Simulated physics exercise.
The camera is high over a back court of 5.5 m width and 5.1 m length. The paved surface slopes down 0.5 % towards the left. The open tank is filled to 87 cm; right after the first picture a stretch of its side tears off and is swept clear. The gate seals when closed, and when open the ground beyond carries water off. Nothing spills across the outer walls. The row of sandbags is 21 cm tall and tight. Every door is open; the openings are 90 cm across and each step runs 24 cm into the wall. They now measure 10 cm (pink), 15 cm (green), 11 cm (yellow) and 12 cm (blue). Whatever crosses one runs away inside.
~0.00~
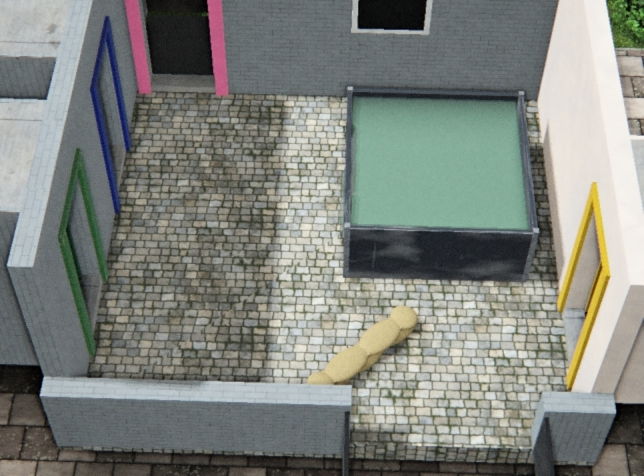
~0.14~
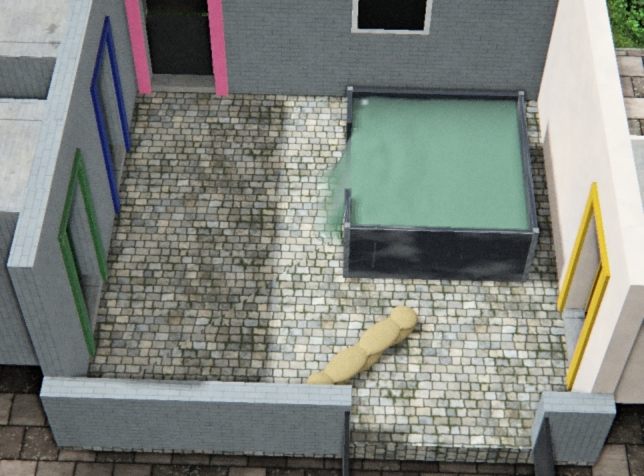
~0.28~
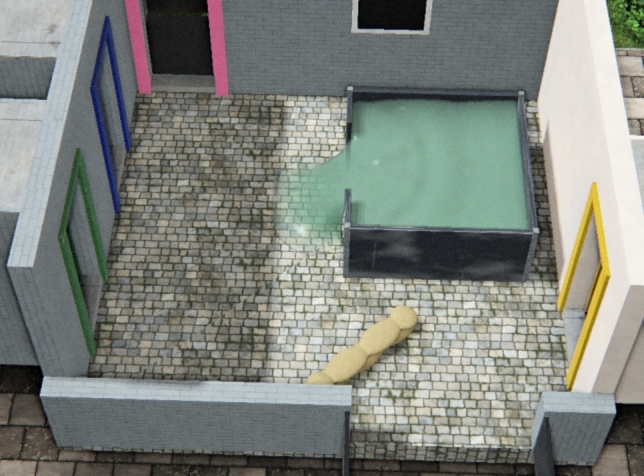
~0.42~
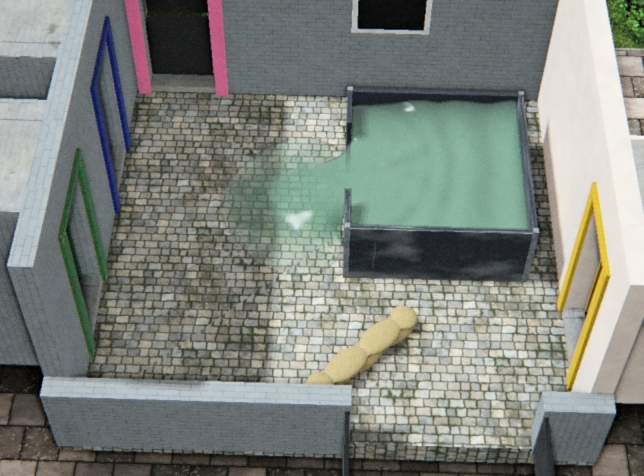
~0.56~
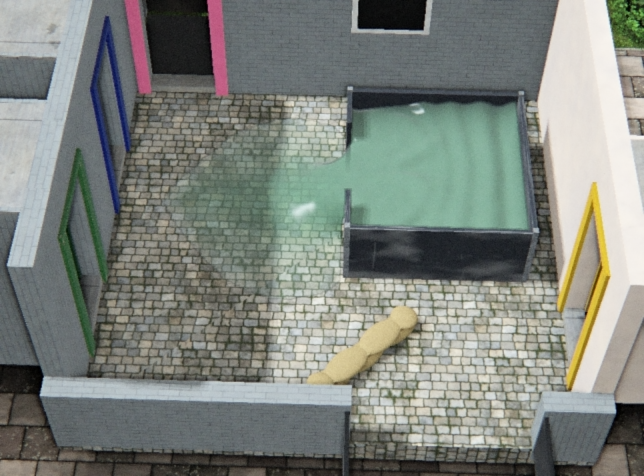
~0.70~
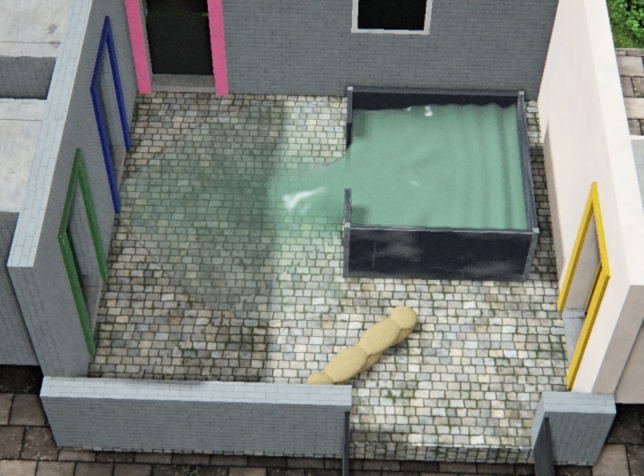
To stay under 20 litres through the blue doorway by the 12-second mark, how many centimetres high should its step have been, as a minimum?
About 36 cm.
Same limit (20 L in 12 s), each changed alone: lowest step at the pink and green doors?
About 26 cm at pink and 21 cm at green.
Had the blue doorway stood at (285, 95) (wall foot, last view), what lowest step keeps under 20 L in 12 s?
Roughly 8.5 cm.
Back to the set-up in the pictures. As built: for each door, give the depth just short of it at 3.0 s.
In cm: Pink 23, green 20, yellow 0, blue 29.
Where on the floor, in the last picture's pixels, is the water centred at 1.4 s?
Near (354, 205).
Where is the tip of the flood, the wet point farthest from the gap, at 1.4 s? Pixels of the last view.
At about (88, 375).
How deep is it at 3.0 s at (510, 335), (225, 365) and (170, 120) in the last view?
In that order: 0, 6 and 22 cm.
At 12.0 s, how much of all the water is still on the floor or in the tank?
About 68 per cent.
After 1.4 s water covers 45 % of the floor, deepest (47 cm) near (138, 93); 26 cm at the blue door, 90 litres in over its 12 cm step.
After 3.0 s water covers 55 % of the floor, deepest (35 cm) near (81, 416); 29 cm at the blue door, 356 litres in over its 12 cm step.
After 12.0 s water covers 95 % of the floor, deepest (17 cm) near (321, 98); 14 cm at the blue door, 559 litres in over its 12 cm step.
At the blue door as built, the water arrived by 0.8 s and peaked near 39 cm at 2.0 s.
With a step of 33 cm, 39 litres would have come in within the 12 s; with 45 cm, 0 litres. So under 20 litres takes about 36 cm.
